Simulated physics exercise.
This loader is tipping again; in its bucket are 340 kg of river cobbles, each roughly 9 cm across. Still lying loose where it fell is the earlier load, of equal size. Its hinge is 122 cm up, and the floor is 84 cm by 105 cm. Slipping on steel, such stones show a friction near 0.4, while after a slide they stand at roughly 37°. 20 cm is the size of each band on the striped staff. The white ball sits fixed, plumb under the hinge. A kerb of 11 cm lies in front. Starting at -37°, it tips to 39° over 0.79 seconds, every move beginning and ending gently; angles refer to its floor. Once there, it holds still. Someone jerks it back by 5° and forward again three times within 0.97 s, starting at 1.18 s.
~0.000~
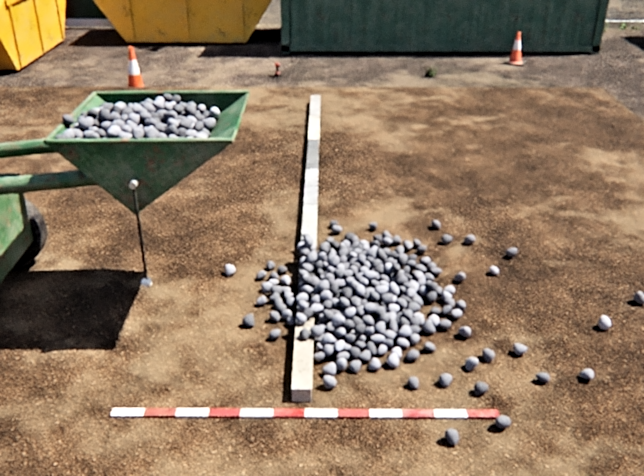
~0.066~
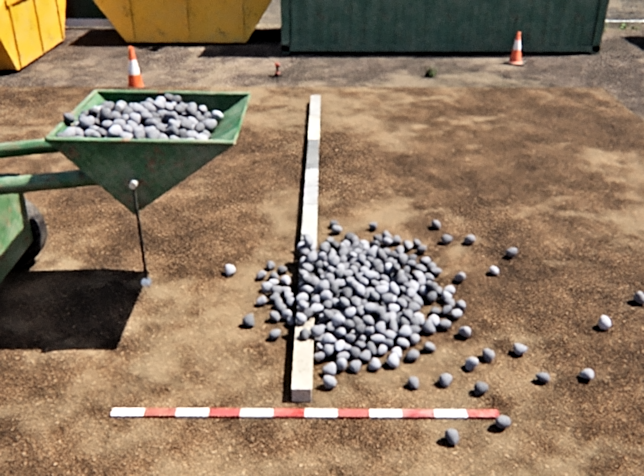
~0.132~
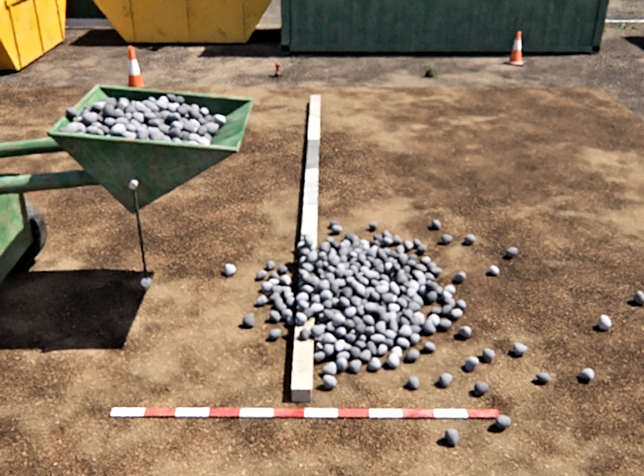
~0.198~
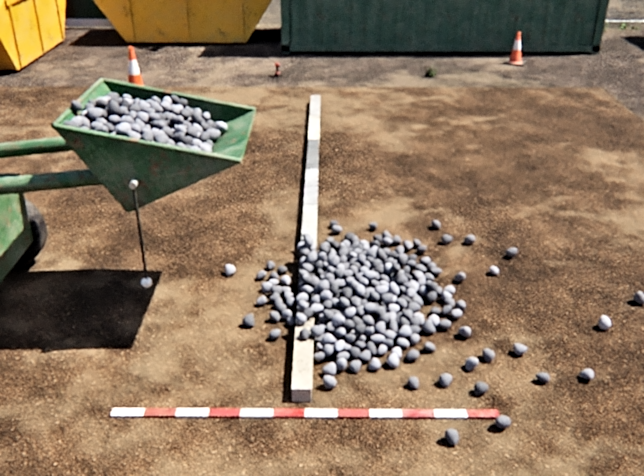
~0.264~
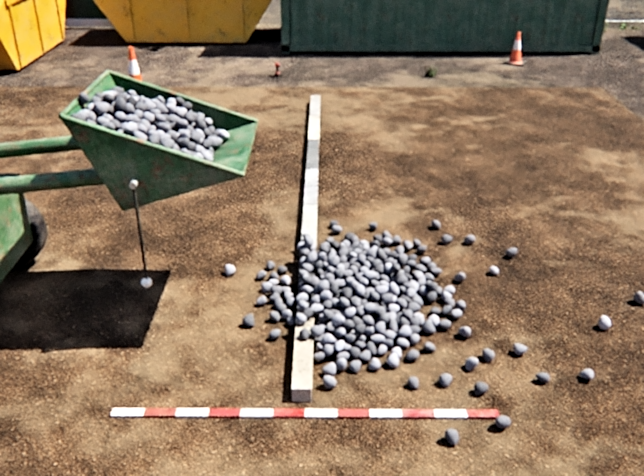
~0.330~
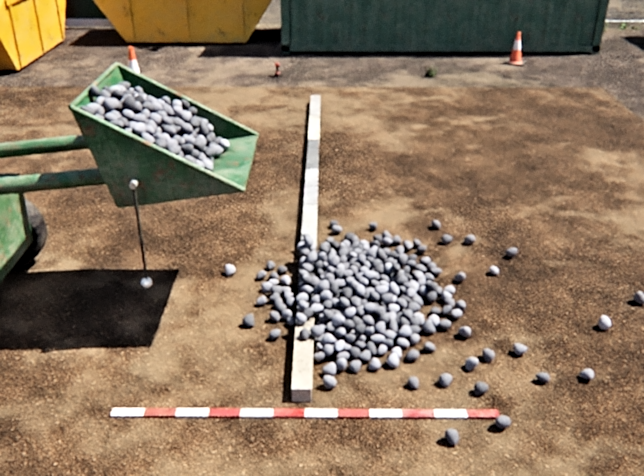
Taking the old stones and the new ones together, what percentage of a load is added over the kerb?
About 14 per cent.
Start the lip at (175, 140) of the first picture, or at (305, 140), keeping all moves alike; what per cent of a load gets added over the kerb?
About 0 per cent for the first, 85 per cent for the second.
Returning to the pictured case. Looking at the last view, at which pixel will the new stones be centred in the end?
Near (276, 282).
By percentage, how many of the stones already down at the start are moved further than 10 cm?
Close to 5 in a hundred of them.
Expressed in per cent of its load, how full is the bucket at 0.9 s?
Some 70 percent, roughly.
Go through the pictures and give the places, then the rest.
The bucket is at -37°, its lip at (233, 140); the top of the load is at (141, 111). The earlier load is highest near (325, 273), 21 cm above ground level, 11 % on this side of the kerb, 89 % over the kerb, in the first picture.
The bucket is at -35°, its lip at (234, 143); the top of the load is at (134, 110); the stones move at 0.2 m/s on average, in the second picture.
Lip at (237, 150), floor tilted -31°, highest stones at (130, 109); the stones move at 0.3 m/s on average, in the third picture.
The bucket is at -25°, its lip at (241, 161); the top of the load is at (116, 104); the stones move at 0.4 m/s on average, in the fourth picture.
Lip at (243, 175), floor tilted -17°, highest stones at (119, 98); the stones move at 0.5 m/s on average, in the fifth picture.
Lip at (244, 190), floor tilted -8°, highest stones at (123, 94); the stones move at 0.6 m/s on average, in the sixth picture.
After 0.6 s the floor is at 27°; in per cent of one load, 100 in the bucket, 11 on this side of the kerb, 89 over the kerb; the foremost stones are at (543, 305).
After 0.9 s the floor is at 39°; in per cent of one load, 72 in the bucket, 39 on this side of the kerb, 89 over the kerb; the foremost stones are at (543, 305).
After 2.6 s the floor is at 39°; in per cent of one load, 0 in the bucket, 96 on this side of the kerb, 104 over the kerb; the foremost stones are at (543, 305).
After 5.2 s the floor is at 39°; in per cent of one load, 0 in the bucket, 96 on this side of the kerb, 104 over the kerb; the foremost stones are at (543, 305). Net gain over the kerb, 14.
